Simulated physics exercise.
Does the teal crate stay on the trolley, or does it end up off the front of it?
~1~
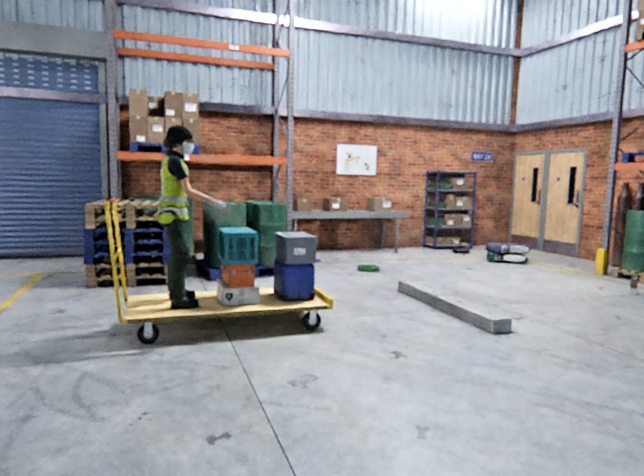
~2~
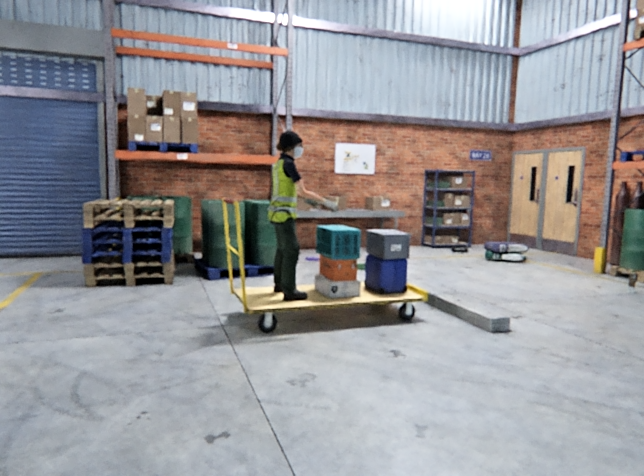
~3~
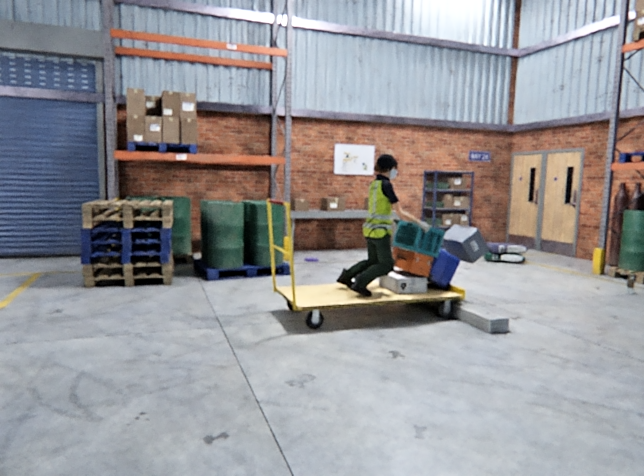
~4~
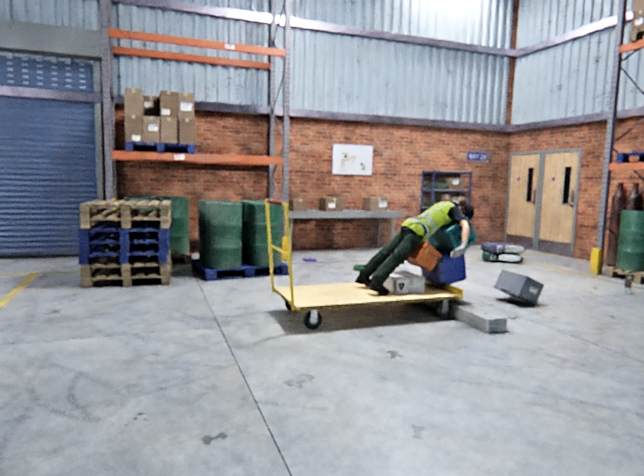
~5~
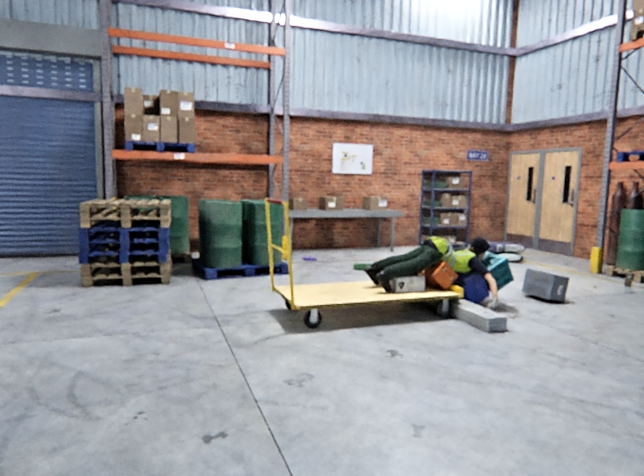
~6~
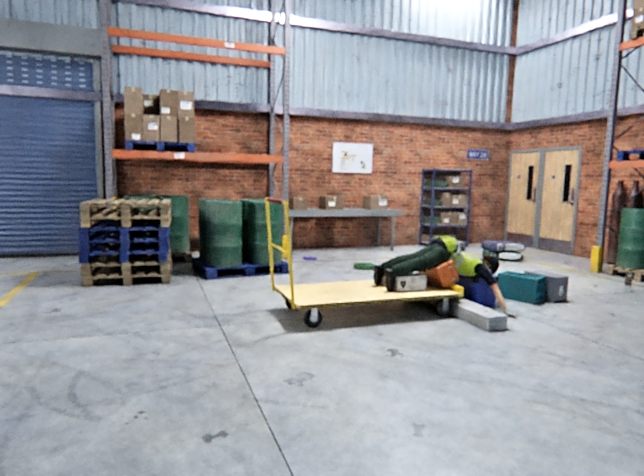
It ends up off the front. The teal crate tumbles over the edge and comes to rest on the floor beyond the grey block, next to the grey box.
